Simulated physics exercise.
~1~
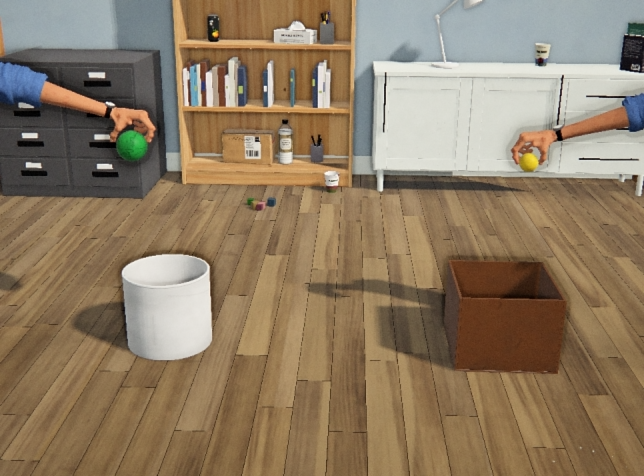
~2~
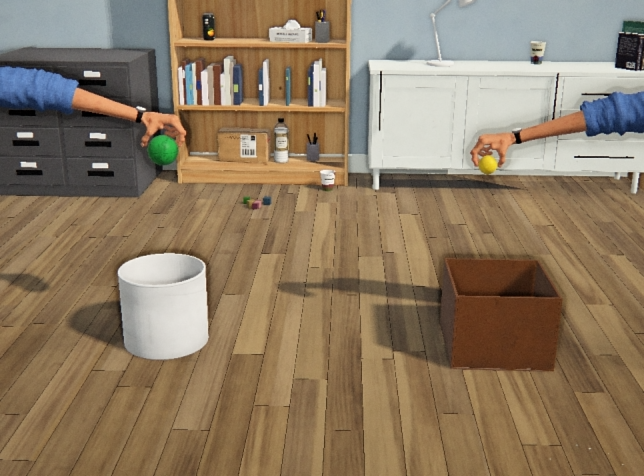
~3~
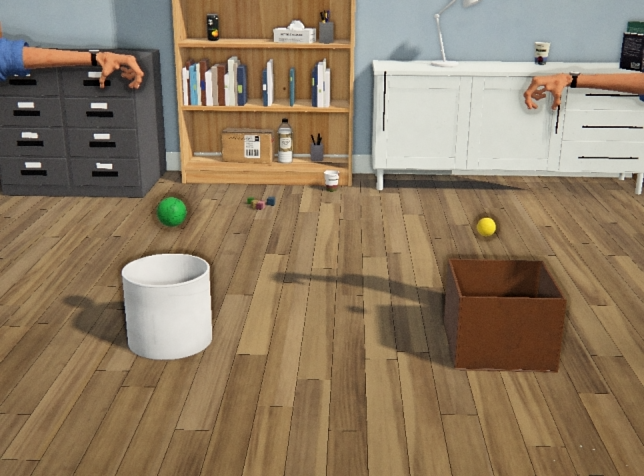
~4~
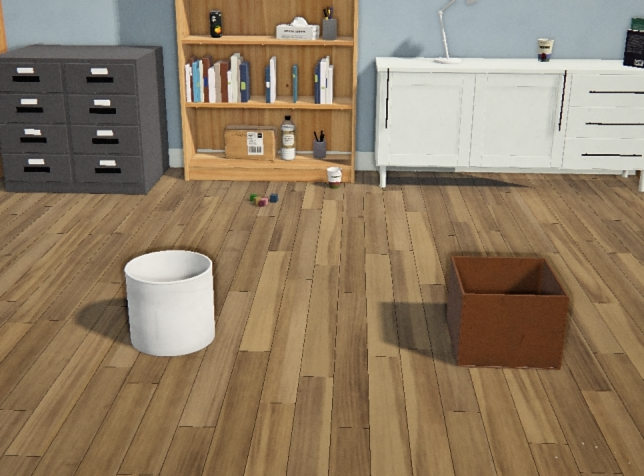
At first, two hands reach in from opposite sides of a room, the left one holding a green ball and the right one holding a small yellow lemon, above a wooden floor with a white bin and a brown crate. The left hand carries the ball rightward while the right hand brings the lemon leftward. Then both hands let go and draw back, and the two objects fall toward the containers. The ball drops into the white bin, and the lemon drops into the brown crate. Finally, the hands are gone, and both objects are out of sight inside the containers.
